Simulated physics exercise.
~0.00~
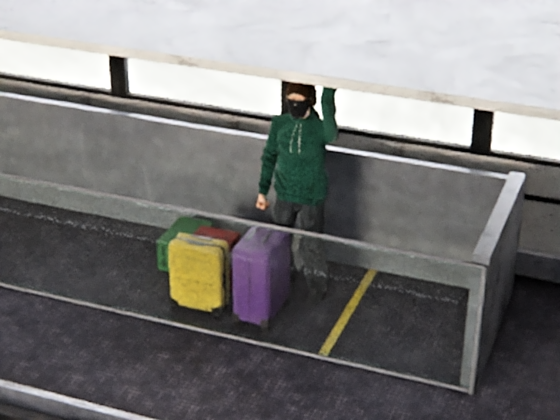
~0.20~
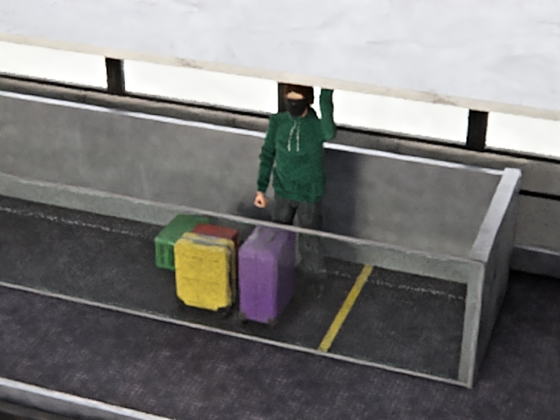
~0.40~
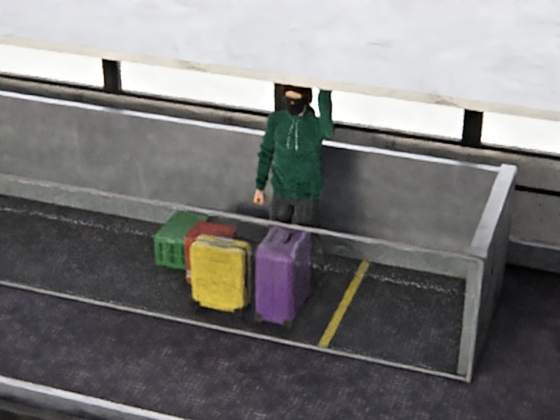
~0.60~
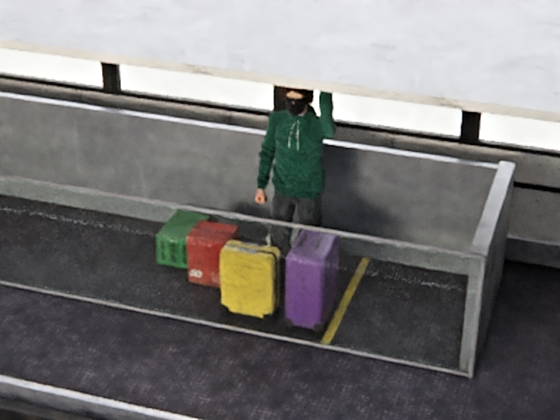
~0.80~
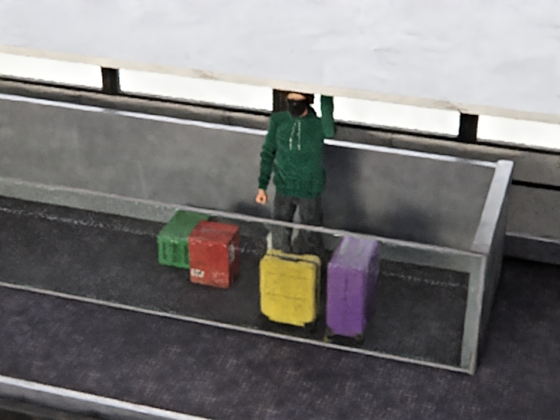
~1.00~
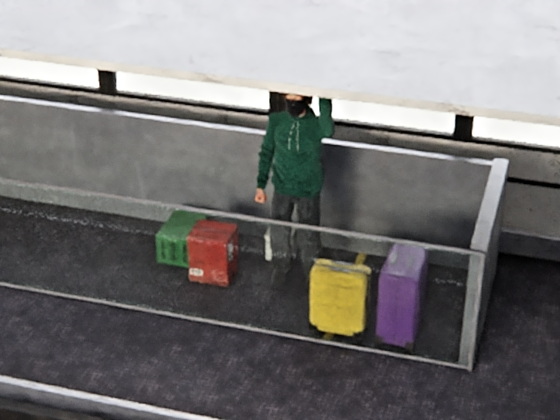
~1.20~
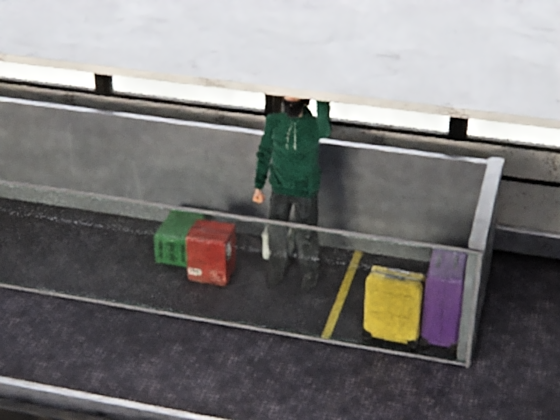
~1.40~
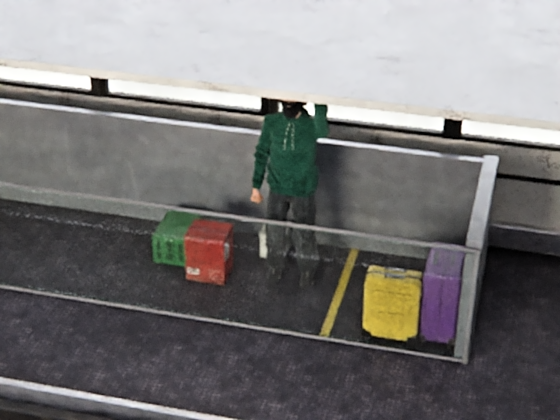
At first, a masked person in a green hoodie stands in a low-walled bay with one arm raised, while a yellow case and a larger purple case stand upright in front of a red pack and a green crate. The two cases begin sliding slowly to the right, leaving the red pack in plain view. They pick up speed, staying upright and side by side as they pass the person's legs and cross the yellow line. The purple case reaches the right end of the bay, with the yellow one close beside it. Both finish standing beyond the line, while the pack, crate and person remain on the other side.
